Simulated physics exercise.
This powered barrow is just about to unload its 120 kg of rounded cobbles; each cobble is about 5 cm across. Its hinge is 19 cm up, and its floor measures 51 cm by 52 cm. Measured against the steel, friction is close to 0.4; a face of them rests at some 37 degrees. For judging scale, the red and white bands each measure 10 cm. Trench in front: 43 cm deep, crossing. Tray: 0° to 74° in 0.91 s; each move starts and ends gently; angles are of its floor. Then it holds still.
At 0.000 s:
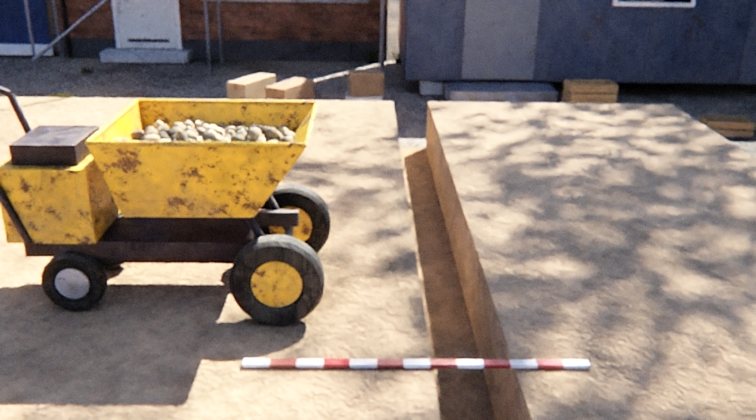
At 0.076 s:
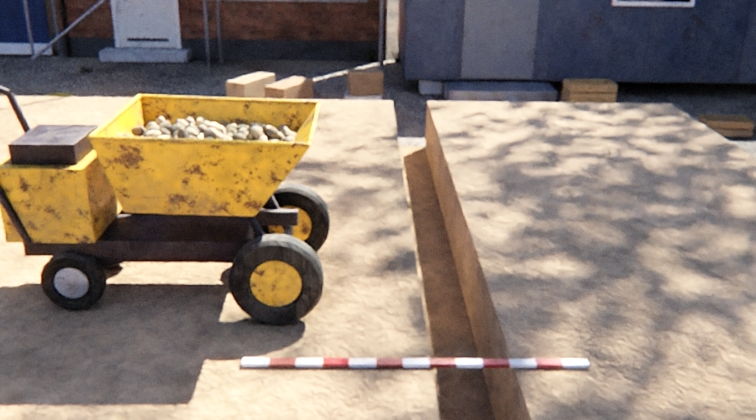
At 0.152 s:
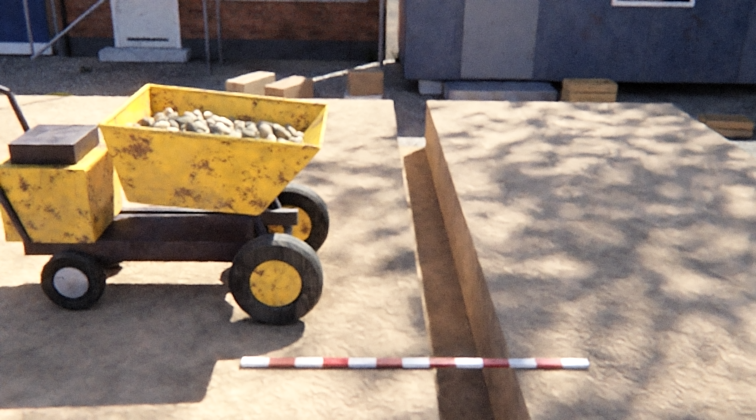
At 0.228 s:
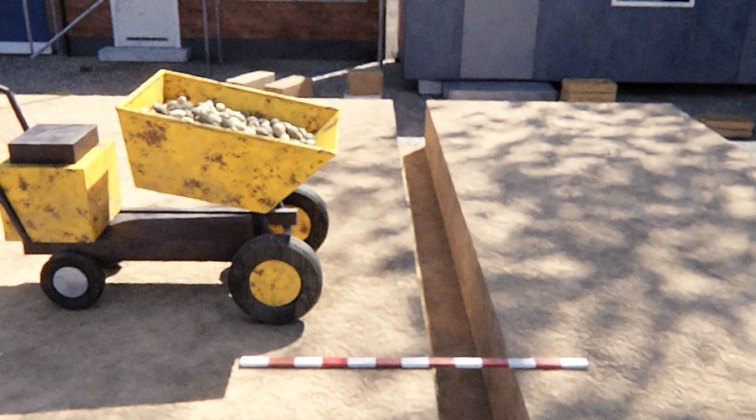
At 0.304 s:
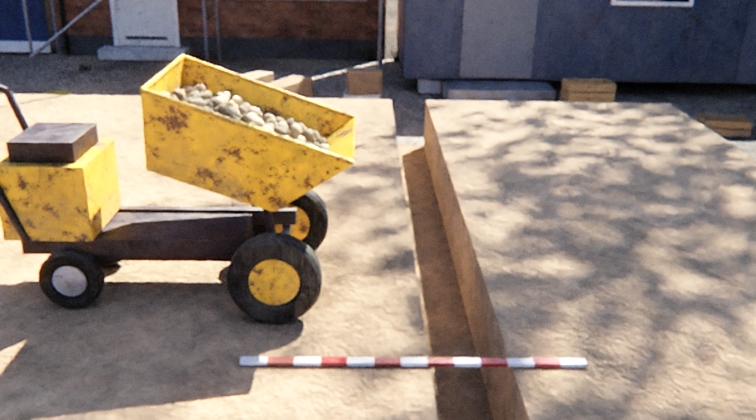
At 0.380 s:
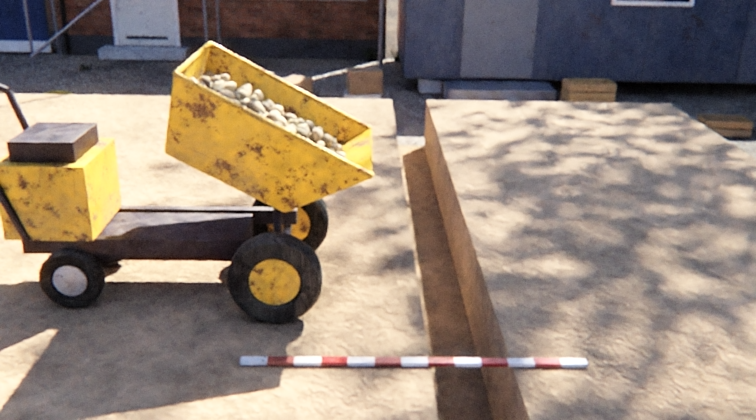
The yellow skip of a small wheeled barrow, loaded with rounded stones, starts level and tilts steadily toward the right, its rear end rising well above the dark chassis while the wheels stay still beside a narrow trench.
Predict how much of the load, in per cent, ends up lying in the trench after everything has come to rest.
Roughly 79 per cent of it.
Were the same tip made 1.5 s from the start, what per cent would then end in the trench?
Roughly 90 per cent would.
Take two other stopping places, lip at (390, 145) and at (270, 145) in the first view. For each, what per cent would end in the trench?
Around 10% for the first place and 95% for the second.
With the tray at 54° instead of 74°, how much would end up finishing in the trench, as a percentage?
Share in trench: Approx. 30%.
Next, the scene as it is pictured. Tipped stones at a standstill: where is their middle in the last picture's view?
Their centre sits close to (460, 347).
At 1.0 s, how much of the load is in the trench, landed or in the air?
About 35 per cent by then.
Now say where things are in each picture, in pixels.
Lip at (306, 145), floor tilted 0°, highest stones at (223, 132), in the first frame.
Lip at (309, 146), floor tilted 1°, highest stones at (209, 129); the stones move at 0.3 m/s on average, in the second frame.
The tray is at 6°, its lip at (320, 148); the top of the load is at (183, 121); the stones move at 0.6 m/s on average, in the third frame.
Lip at (335, 154), floor tilted 12°, highest stones at (190, 110); the stones move at 0.9 m/s on average, in the fourth frame.
The tray is at 19°, its lip at (353, 163); the top of the load is at (194, 96); the stones move at 1.0 m/s on average, in the fifth frame.
Lip at (372, 176), floor tilted 28°, highest stones at (209, 84); the stones move at 1.1 m/s on average, in the sixth frame.
After 0.7 s the floor is at 62°; 100 % in the tray; the foremost stones are at (405, 207).
After 1.0 s the floor is at 74°; 61 % in the tray, 34 % in the trench, 5 % past the trench; the foremost stones are at (517, 288).
After 1.4 s the floor is at 74°; 21 % in the tray, 58 % in the trench, 20 % past the trench; the foremost stones are at (638, 280).
After 3.3 s the floor is at 74°; 0 % in the tray, 79 % in the trench, 21 % past the trench; the foremost stones are past the picture's edge.
